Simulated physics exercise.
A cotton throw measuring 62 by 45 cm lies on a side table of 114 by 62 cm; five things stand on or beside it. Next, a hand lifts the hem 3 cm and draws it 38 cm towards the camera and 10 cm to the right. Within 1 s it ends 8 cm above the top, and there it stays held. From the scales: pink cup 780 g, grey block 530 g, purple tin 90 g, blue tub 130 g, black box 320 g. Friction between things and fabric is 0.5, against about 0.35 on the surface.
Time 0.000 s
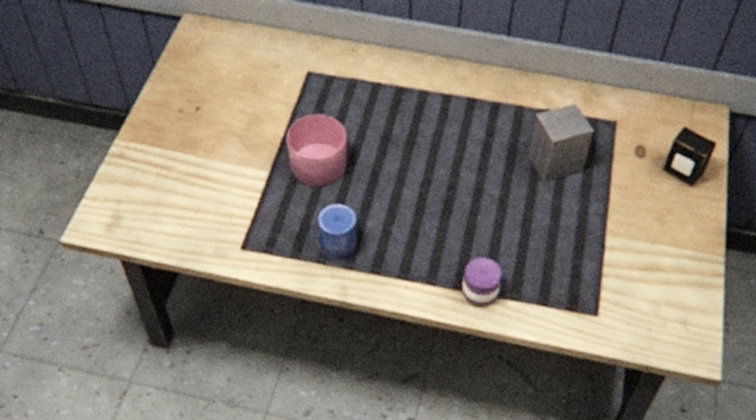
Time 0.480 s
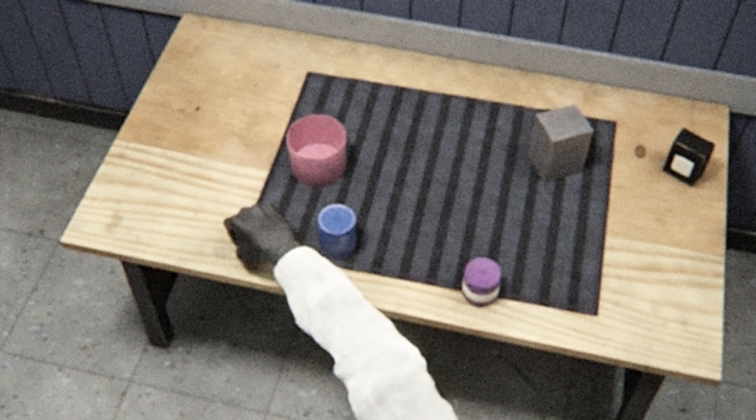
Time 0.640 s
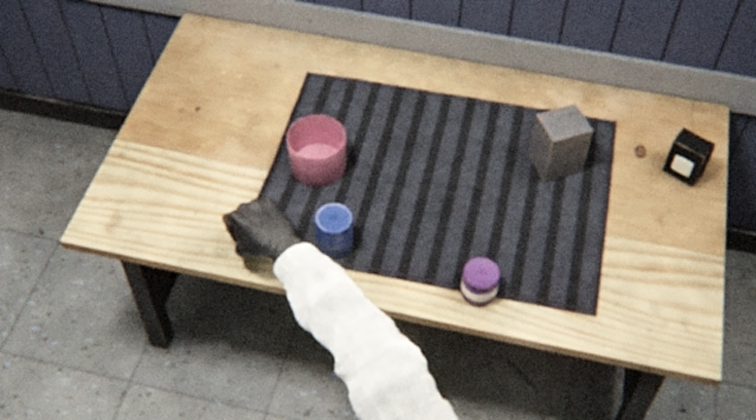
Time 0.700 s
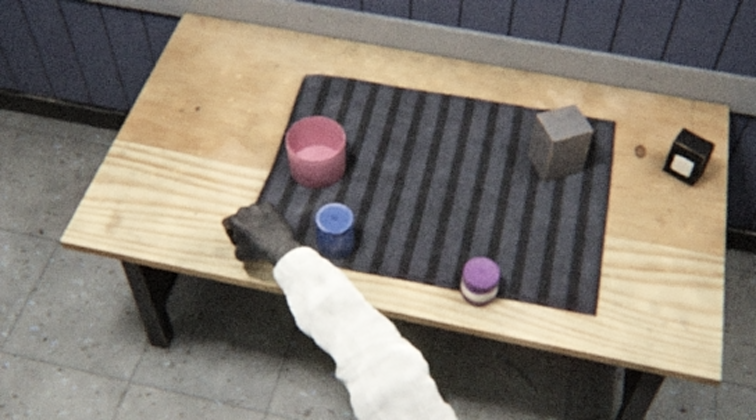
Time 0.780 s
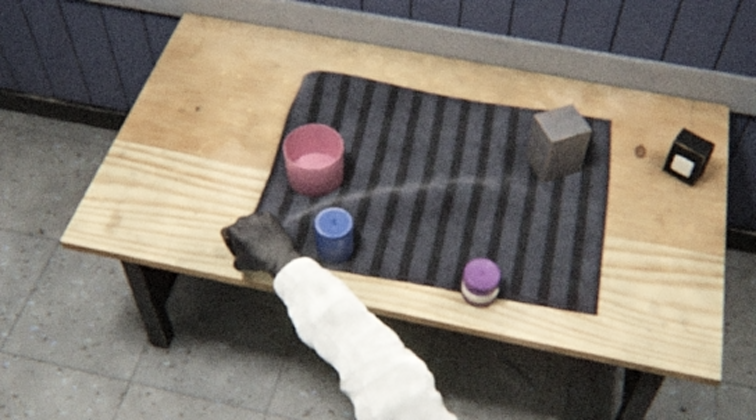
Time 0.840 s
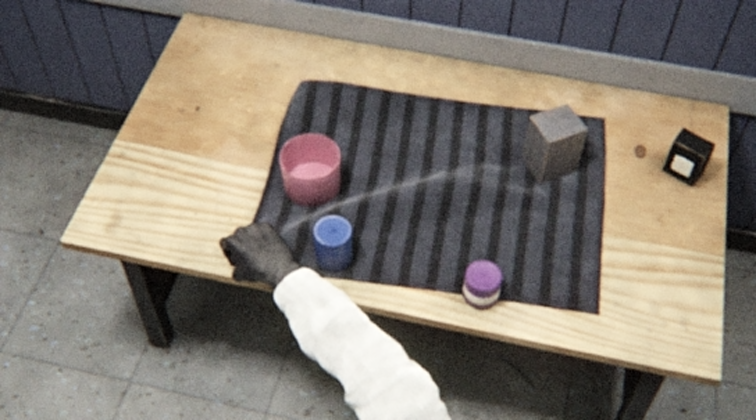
On a wooden side table, a gloved hand gripping a dark striped cloth's near-left corner, dragging it slightly, shifting the pink cup nearer.
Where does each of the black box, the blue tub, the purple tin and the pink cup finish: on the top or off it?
Finish: The black box on the top; the blue tub off the top; the purple tin off the top; the pink cup off the top.
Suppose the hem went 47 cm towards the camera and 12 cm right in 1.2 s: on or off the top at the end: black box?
Result - black box: Still on top.
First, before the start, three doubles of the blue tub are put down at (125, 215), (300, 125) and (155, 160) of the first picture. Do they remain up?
Log, listed order - kept / lost / kept.
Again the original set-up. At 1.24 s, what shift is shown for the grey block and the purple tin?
The grey block is 15 cm out, the purple tin 10 cm.
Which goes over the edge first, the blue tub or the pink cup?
The blue one goes first.
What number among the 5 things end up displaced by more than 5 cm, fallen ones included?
The total comes out at 4.
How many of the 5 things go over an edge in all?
Counted result: 3.
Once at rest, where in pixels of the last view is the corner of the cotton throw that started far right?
Around pixel (385, 179).
After 1.0 s, 90 % of the cotton throw is still over the top; pink cup 15 cm off its start, blue tub 12 cm off its start, purple tin 5 cm off its start.
After 1.2 s, 80 % of the cotton throw is still over the top; pink cup 27 cm off its start, blue tub on its side, 25 cm off its start, purple tin 11 cm off its start.
After 1.4 s, 55 % of the cotton throw is still over the top; blue tub over the edge, pink cup 38 cm off its start at (249, 346), purple tin over the edge.
After 1.6 s, 35 % of the cotton throw is still over the top; pink cup over the edge, blue tub over the edge, purple tin over the edge.
After 3.2 s, 35 % of the cotton throw is still over the top; pink cup over the edge, blue tub over the edge, purple tin over the edge, black box 0 cm off its start at (694, 142).
